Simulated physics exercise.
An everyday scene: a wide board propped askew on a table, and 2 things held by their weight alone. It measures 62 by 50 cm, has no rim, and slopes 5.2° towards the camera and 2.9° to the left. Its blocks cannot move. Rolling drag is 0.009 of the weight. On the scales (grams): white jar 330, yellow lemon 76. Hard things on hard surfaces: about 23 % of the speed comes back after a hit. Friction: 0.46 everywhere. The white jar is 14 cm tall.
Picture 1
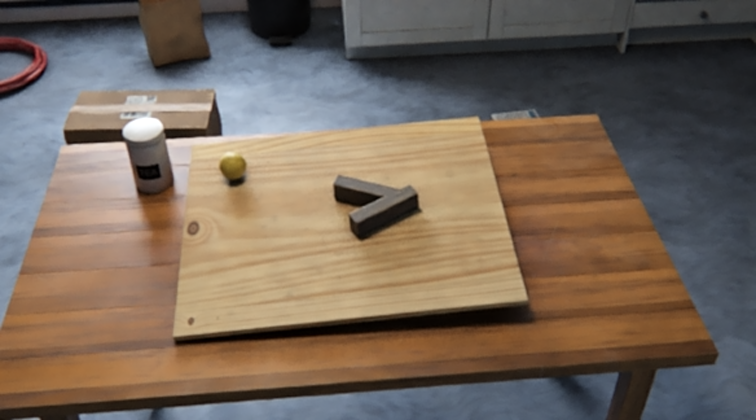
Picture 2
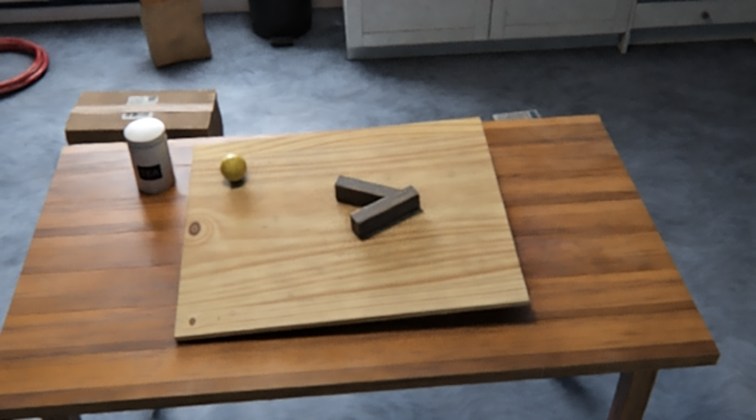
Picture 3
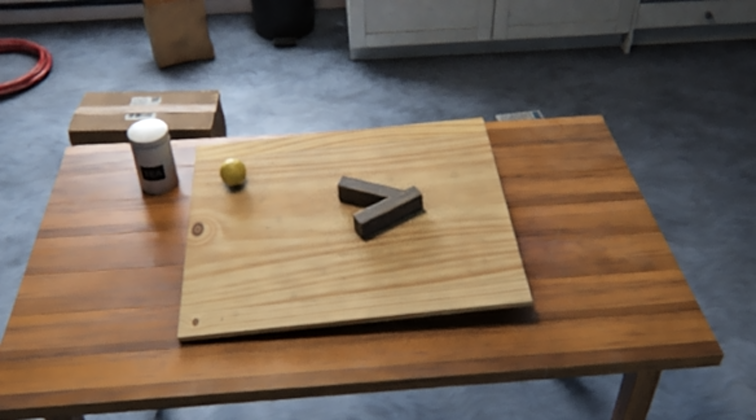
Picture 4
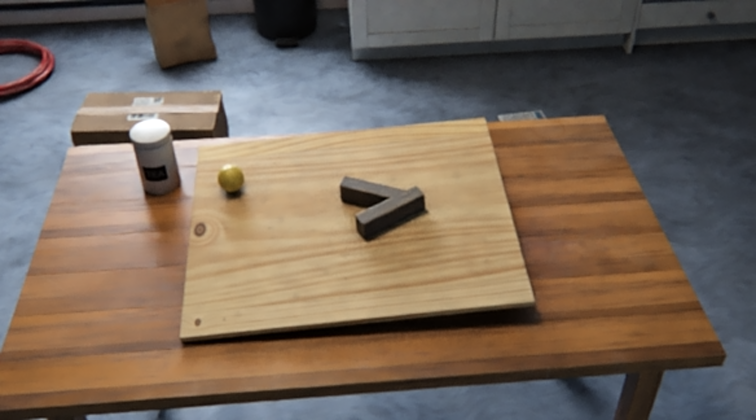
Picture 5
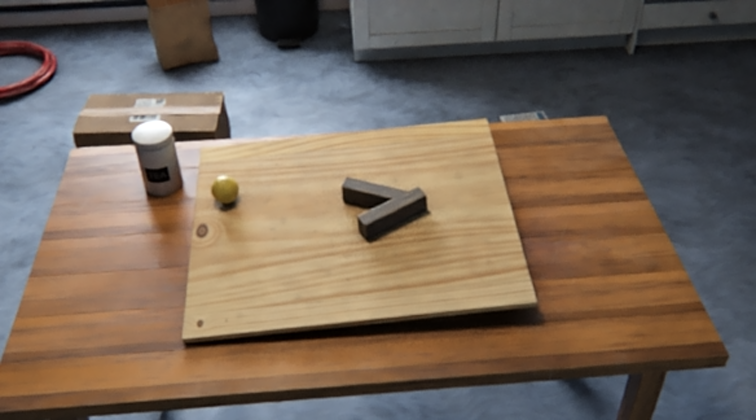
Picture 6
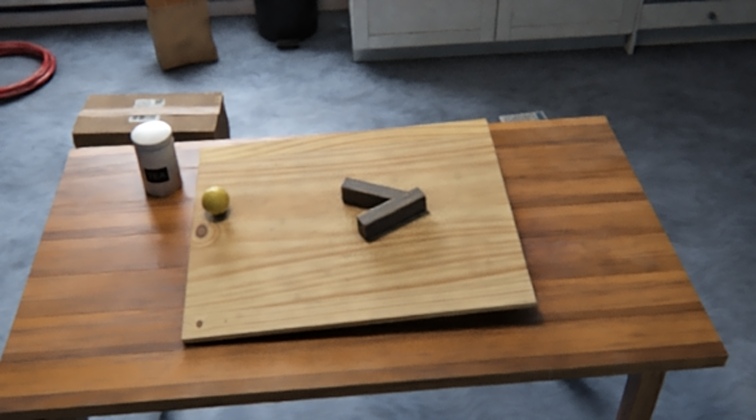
On a wooden table, a yellow lemon near the far left of a tilted board rolled slowly toward the camera and slightly left, while the white jar and two dark blocks stayed put.
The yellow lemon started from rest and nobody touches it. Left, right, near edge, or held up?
The way out: Left edge.
Then, 0.20 s past the last view, 23 cm of board to the near edge; yellow lemon near (192, 231).
Then, 0.30 s past the last view, it has gone over the left edge; yellow lemon near (176, 253).
Then, 0.50 s past the last view, it has gone over the left edge; yellow lemon near (138, 300).
Then, 0.60 s past the last view, it has gone over the left edge; yellow lemon near (116, 321).
Finally, it has gone over the left edge; white jar still in place (within 8 cm).
